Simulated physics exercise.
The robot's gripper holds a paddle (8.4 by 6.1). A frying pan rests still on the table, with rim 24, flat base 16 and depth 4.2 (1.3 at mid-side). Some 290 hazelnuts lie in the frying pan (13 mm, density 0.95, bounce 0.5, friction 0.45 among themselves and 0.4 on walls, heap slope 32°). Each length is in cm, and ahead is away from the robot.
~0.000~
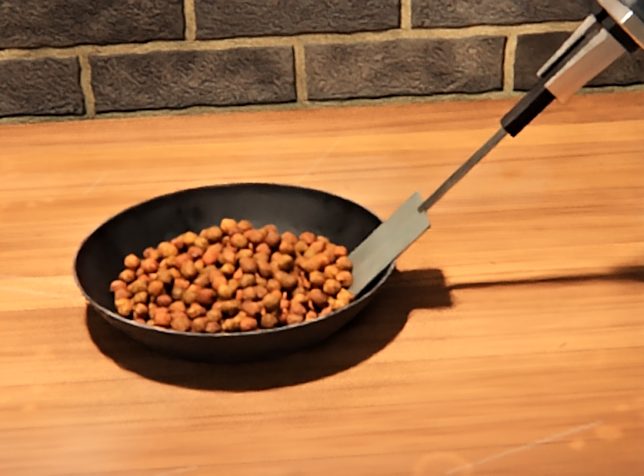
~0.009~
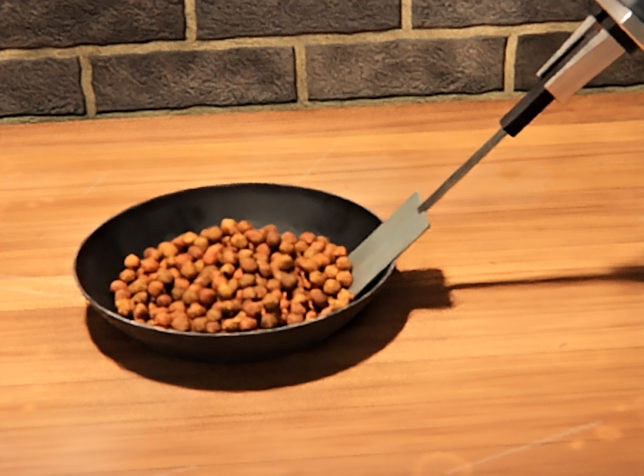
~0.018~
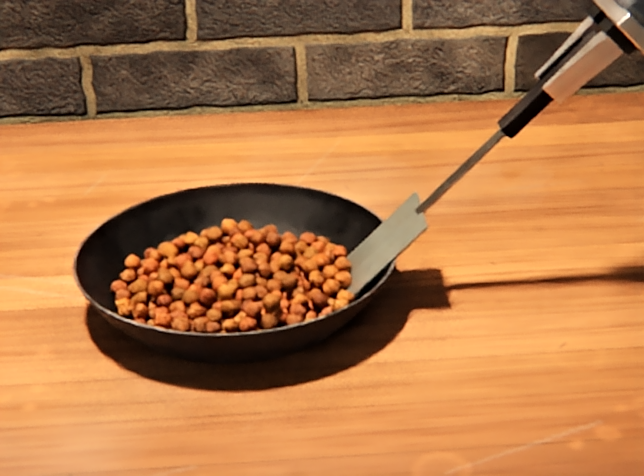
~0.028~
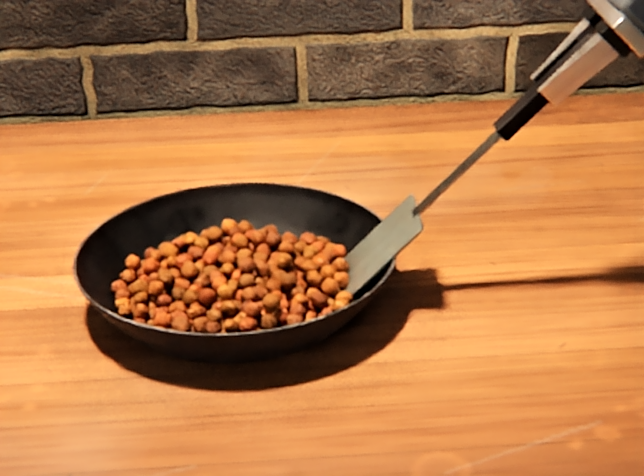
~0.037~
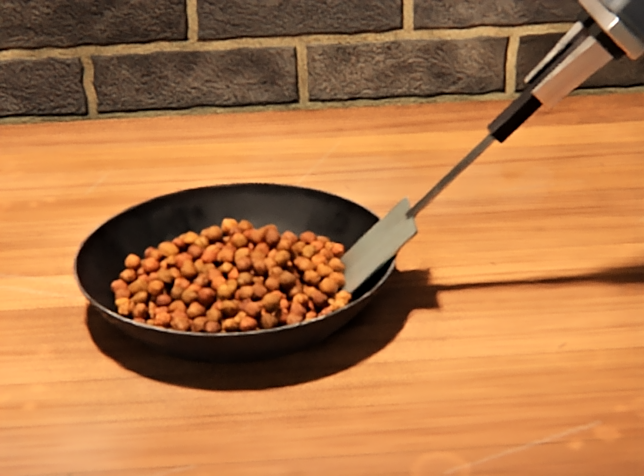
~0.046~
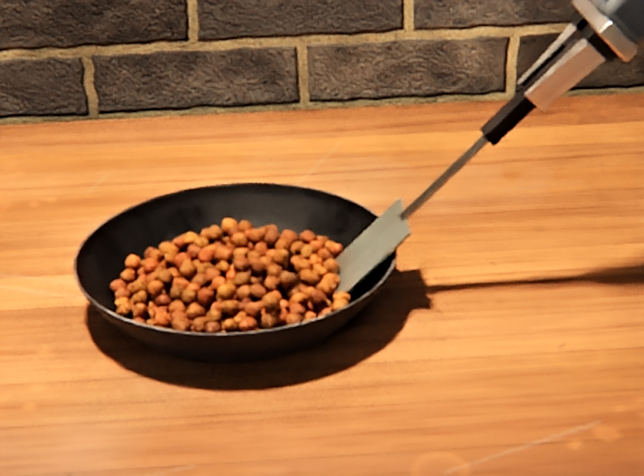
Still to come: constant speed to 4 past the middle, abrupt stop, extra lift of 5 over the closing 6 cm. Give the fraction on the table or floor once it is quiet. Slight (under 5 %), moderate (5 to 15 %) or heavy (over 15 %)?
Slight.
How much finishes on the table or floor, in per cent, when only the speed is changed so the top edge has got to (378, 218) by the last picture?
Share: Roughly 10 %.
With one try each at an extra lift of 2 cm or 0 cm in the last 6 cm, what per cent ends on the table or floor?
First try about 0 %, second try about 0 %.
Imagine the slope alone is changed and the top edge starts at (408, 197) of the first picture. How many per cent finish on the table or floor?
Near 0 in a hundred.
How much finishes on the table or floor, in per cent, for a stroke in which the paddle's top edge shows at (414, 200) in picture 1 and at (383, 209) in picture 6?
It comes to something like 5 %, give or take.
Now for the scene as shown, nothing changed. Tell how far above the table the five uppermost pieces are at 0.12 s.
Roughly 4 centimetres.
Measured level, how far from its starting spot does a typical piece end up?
The figure is about 1 cm.
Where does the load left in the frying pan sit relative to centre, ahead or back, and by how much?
The kept load is shifted forward by about 2.5 cm.
After 0.12 s, sloping 45°, highest piece 4 above the table; 292 in the frying pan.
After 0.19 s, sloping 45°, highest piece 6 above the table; 292 in the frying pan.
After 0.43 s, sloping 45°, highest piece 5 above the table; 291 in the frying pan, 1 on the table or floor.
After 1.48 s, sloping 45°, highest piece 4 above the table; 291 in the frying pan, 1 on the table or floor.
At rest, 291 in the frying pan, 1 on the table or floor. That is 0 % on the table or floor.
